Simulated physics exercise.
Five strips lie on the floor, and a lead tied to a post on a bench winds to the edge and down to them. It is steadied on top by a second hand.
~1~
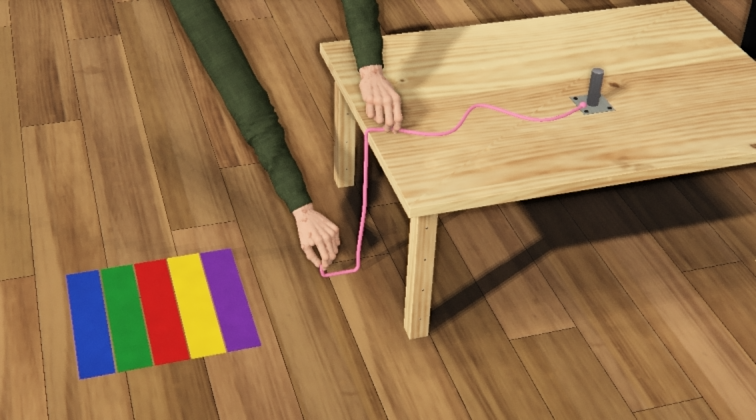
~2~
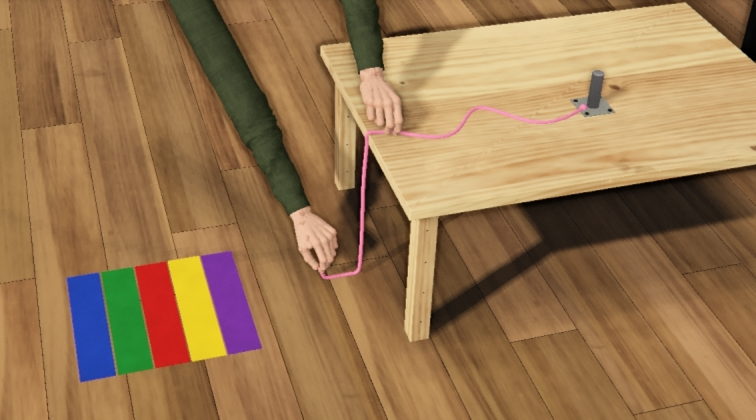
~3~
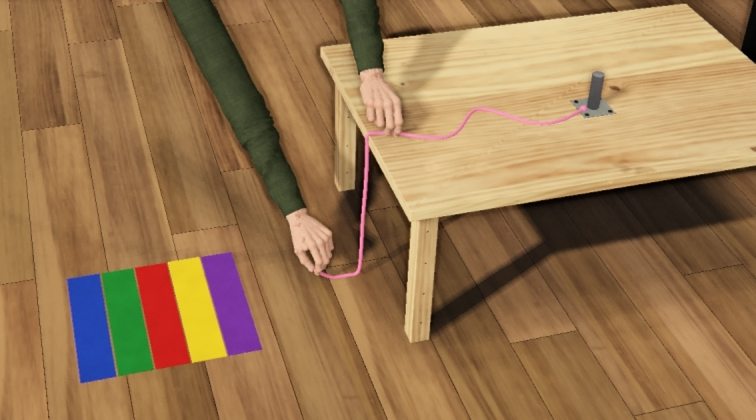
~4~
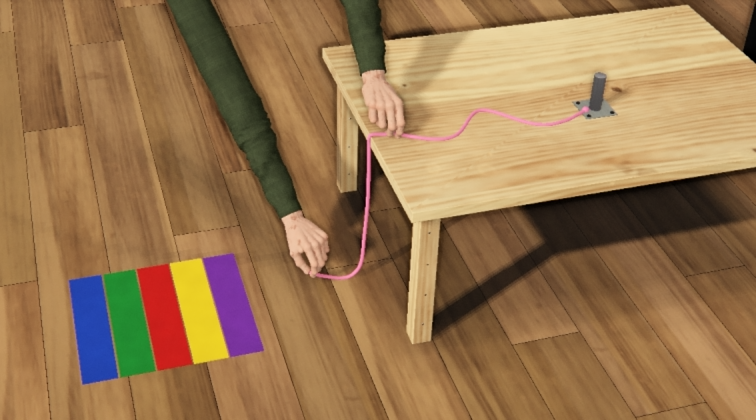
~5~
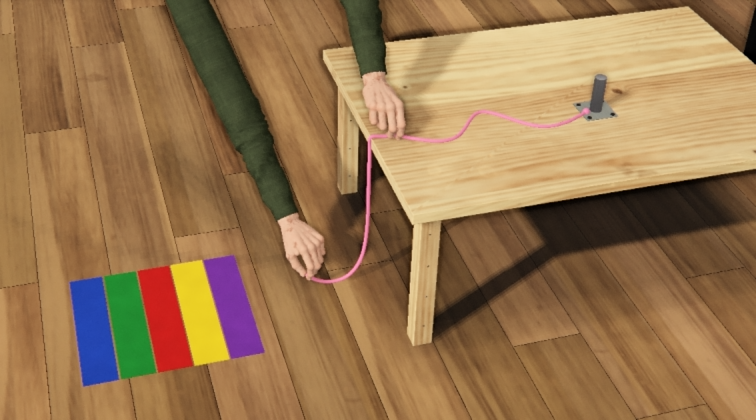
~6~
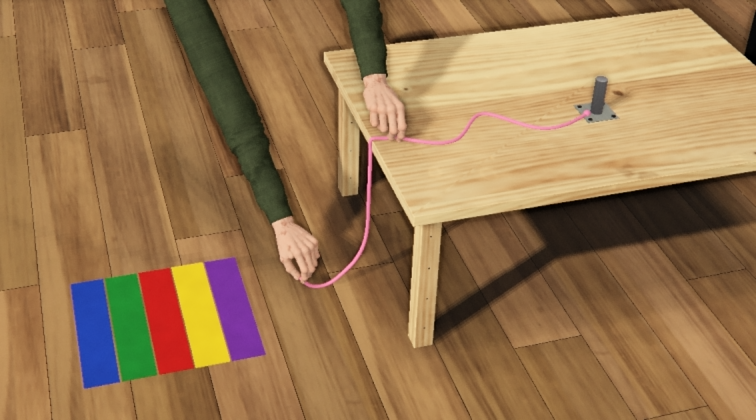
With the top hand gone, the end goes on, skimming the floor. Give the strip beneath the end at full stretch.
Red strip.
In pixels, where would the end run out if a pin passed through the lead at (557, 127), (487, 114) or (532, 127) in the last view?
Going through the tries, I'd expect close to (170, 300), (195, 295) and lastly (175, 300).
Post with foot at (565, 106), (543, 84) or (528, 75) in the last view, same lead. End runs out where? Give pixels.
The spots are near (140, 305), (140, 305) and (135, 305).
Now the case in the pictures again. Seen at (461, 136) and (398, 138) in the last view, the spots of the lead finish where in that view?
(425, 134) and (361, 154).
Early on, end near (234, 290); over purple.
Midway, end near (191, 297); over yellow.
At the end of the slack, end near (166, 302); over red. The red one.
